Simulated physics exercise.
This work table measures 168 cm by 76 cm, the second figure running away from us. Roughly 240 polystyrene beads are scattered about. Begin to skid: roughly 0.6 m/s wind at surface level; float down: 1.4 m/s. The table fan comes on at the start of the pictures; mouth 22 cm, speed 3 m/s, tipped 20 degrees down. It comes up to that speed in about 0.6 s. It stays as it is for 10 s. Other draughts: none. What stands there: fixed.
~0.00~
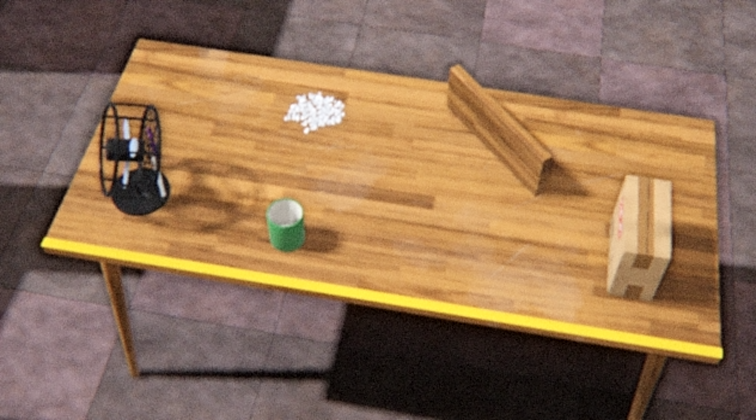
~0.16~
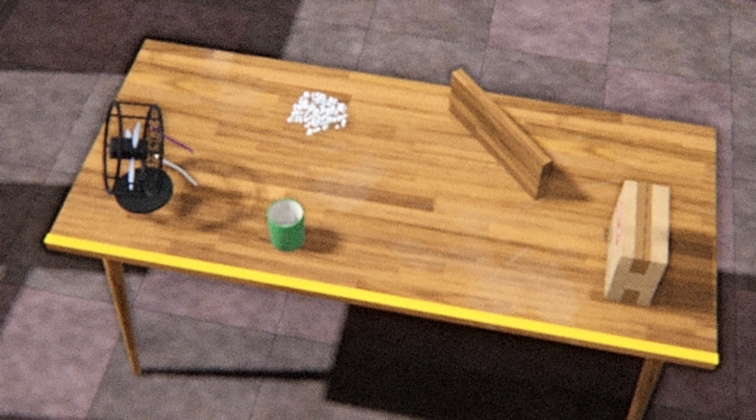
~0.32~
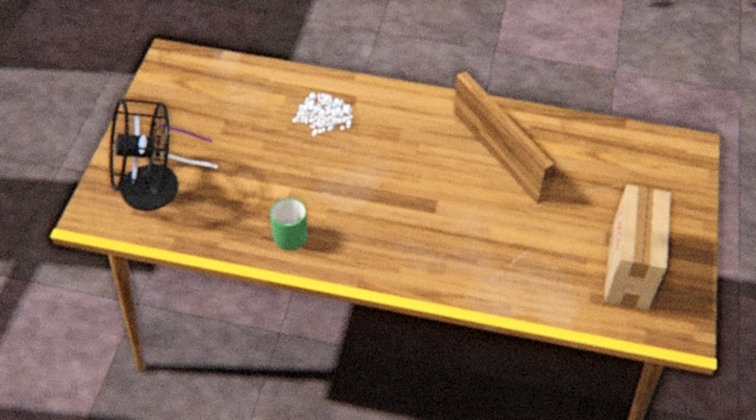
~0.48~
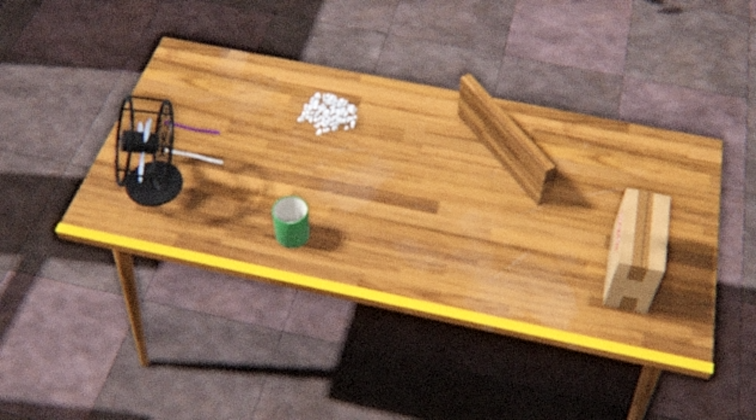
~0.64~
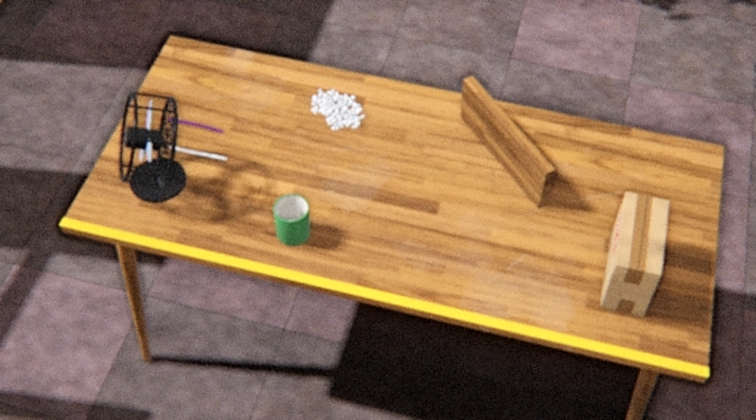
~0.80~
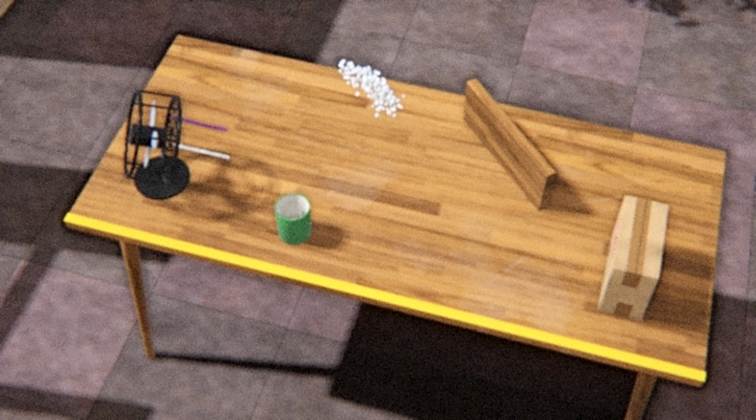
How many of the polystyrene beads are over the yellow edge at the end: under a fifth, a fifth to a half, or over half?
When it settles, only under one in five lie over the yellow edge.
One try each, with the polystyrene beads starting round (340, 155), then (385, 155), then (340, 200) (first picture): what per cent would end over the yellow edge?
First try 40 %, second 50 %, third 80 %.
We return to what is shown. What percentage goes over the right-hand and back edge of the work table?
Estimate: Right-hand ~ 0 %; back ~ 100 %.
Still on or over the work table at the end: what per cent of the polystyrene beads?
It comes to about 0 % at the end.
After 2.0 s the count stands so, 0 % are over the yellow edge.
After 3.2 s the count stands so, 0 % are over the yellow edge.
After 5.5 s the count stands so, 0 % are over the yellow edge.
After 10.0 s, at the end, 0 % are over the yellow edge.
